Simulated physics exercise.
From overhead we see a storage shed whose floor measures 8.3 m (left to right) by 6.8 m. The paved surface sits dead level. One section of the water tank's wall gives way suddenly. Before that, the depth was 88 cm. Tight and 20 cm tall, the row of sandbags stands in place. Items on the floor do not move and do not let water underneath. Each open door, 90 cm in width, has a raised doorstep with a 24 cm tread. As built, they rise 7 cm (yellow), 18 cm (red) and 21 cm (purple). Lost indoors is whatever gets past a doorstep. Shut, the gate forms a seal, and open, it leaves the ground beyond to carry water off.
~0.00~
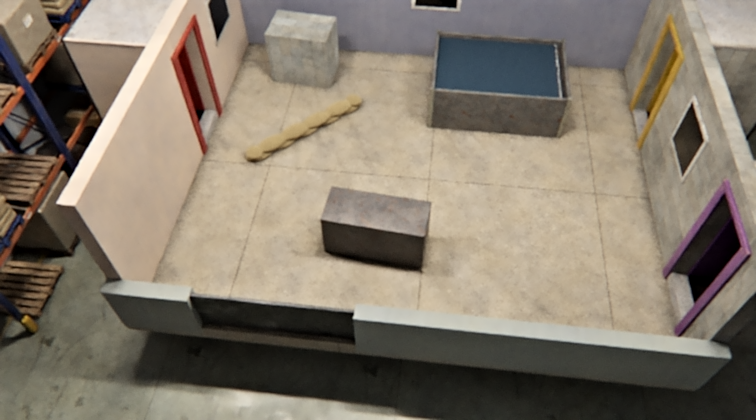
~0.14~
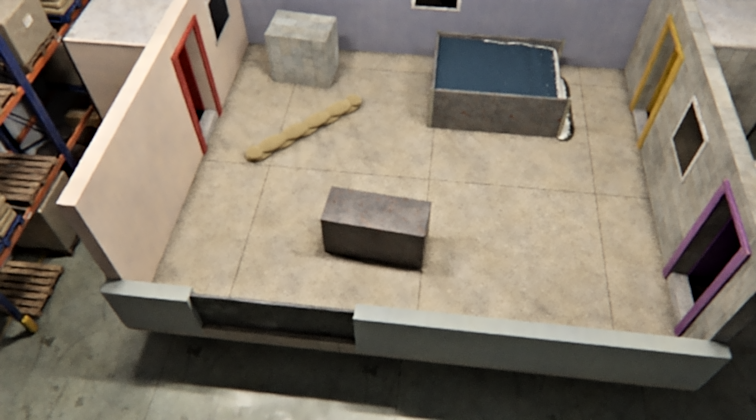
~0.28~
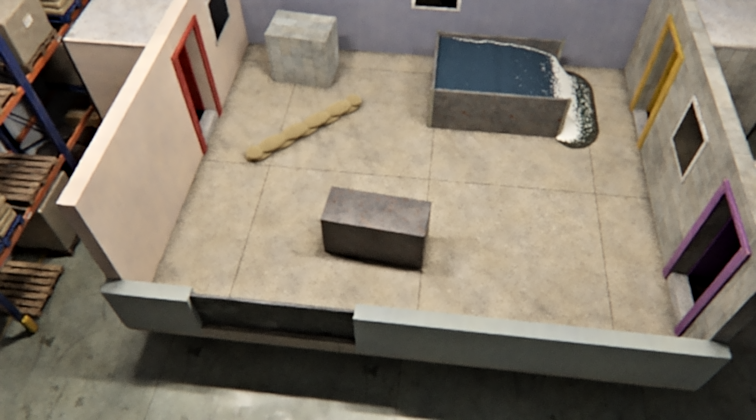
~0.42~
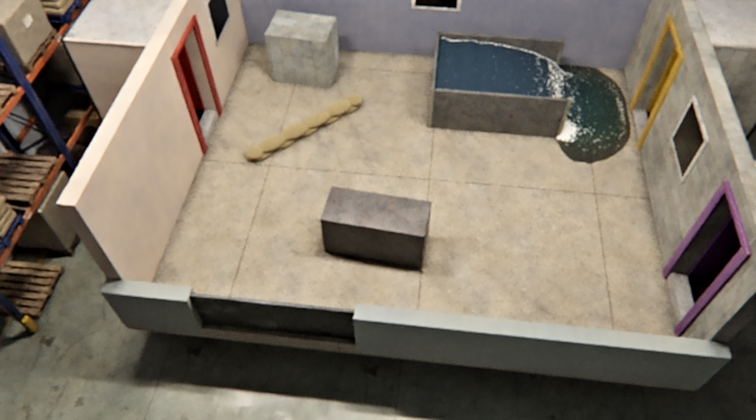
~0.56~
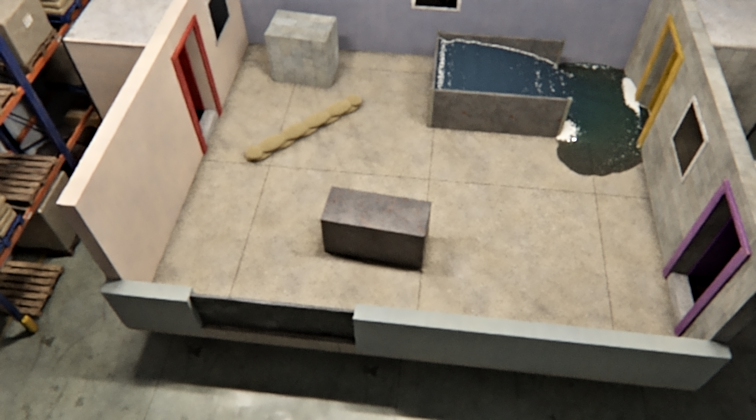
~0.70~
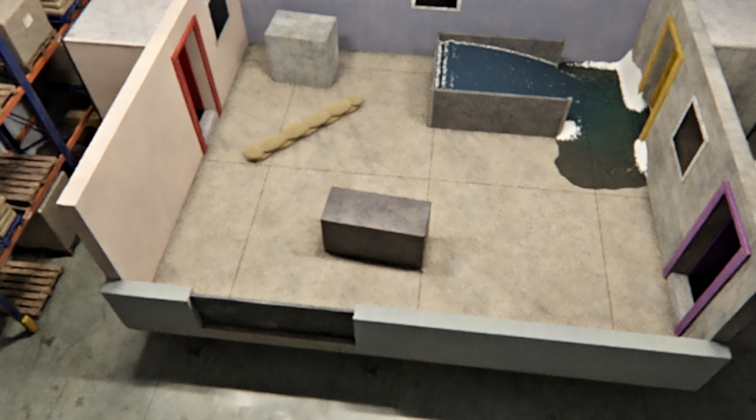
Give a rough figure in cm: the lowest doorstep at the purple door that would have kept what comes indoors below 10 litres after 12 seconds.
I would say 10 cm.
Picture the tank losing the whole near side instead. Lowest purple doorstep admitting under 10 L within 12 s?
Some 29 cm.
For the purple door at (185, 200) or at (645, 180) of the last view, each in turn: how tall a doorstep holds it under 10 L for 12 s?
7.0 and 22 cm.
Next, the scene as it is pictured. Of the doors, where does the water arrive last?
It's the red one.
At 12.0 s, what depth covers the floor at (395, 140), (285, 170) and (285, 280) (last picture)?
In that order: 6, 5 and 6 cm.
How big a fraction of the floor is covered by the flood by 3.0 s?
30 %.
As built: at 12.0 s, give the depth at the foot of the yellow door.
About 6.5 centimetres deep.
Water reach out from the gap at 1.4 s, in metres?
Roughly 4.2 metres.
After 1.4 s water covers 10 % of the floor, deepest (62 cm) near (621, 101); it has not reached the purple door.
After 3.0 s water covers 30 % of the floor, deepest (34 cm) near (626, 79); 6 cm at the purple door, 0 litres in over its 21 cm doorstep.
After 12.0 s water covers 95 % of the floor, deepest (9 cm) near (142, 307); 6 cm at the purple door, 0 litres in over its 21 cm doorstep.
At the purple door as built, the water arrived by 1.6 s and peaked near 11 cm at 7.2 s.
With a doorstep of 8.5 cm, 19 litres would have come in within the 12 s; with 11.5 cm, 6 litres. So under 10 litres takes about 10 cm.
